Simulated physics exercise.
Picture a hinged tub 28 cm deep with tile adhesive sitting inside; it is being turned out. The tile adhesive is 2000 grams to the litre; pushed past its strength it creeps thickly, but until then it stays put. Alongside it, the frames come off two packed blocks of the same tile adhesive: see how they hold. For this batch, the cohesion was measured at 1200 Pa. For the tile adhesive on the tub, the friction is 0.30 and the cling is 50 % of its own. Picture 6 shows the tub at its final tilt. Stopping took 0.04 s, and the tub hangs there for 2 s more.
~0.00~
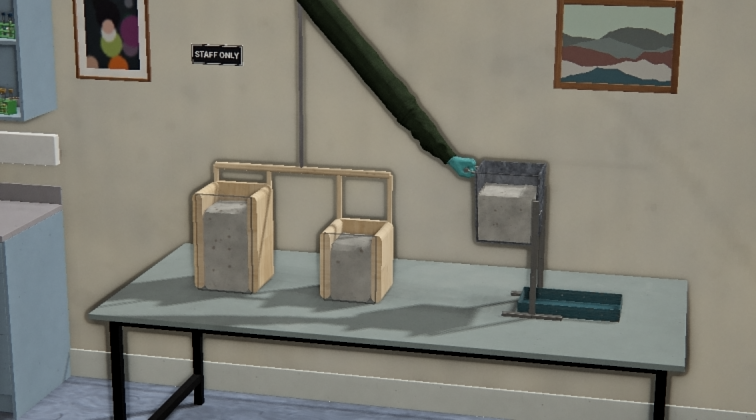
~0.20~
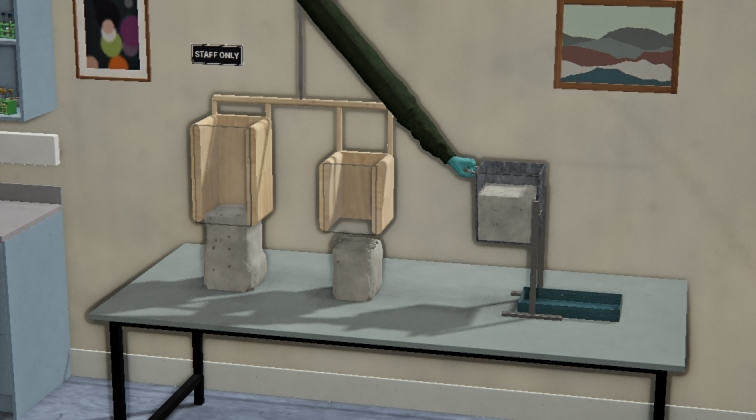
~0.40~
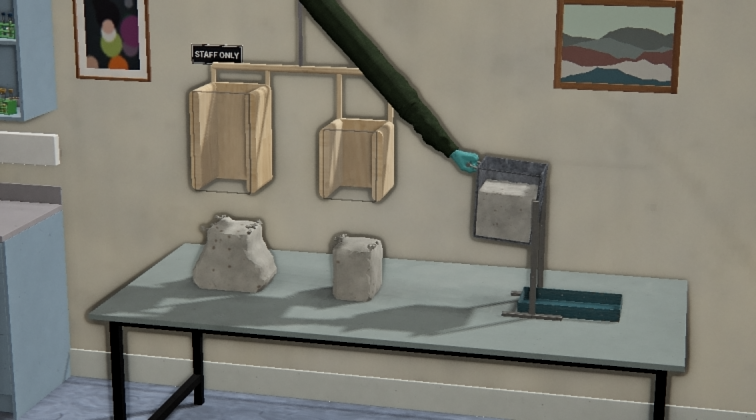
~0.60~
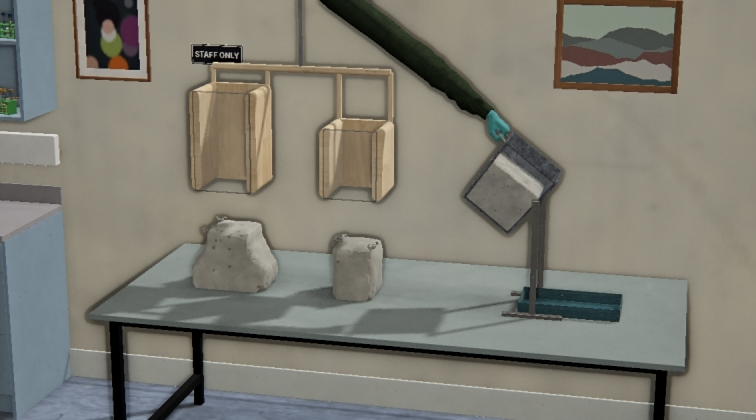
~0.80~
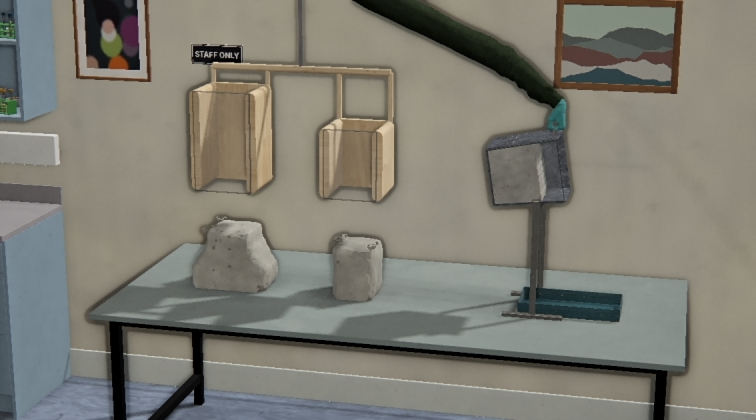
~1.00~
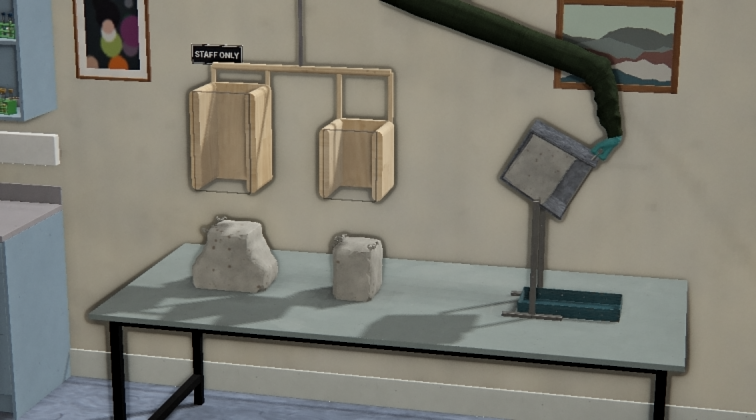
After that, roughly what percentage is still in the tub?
Roughly 0 %.
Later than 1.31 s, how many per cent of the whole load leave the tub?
20 %.
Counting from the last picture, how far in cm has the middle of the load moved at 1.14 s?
Shift: Roughly 9 cm.
By 1.14 s, the tub is at 120 degrees and holds 94 %.
By 1.31 s, the tub is at 120 degrees and holds 19 %.
By 1.48 s, the tub is at 120 degrees and holds 0 %.
By 1.65 s, the tub is at 120 degrees and holds 0 %.
By 3.00 s, at the end, the tub is at 120 degrees and holds 0 %.
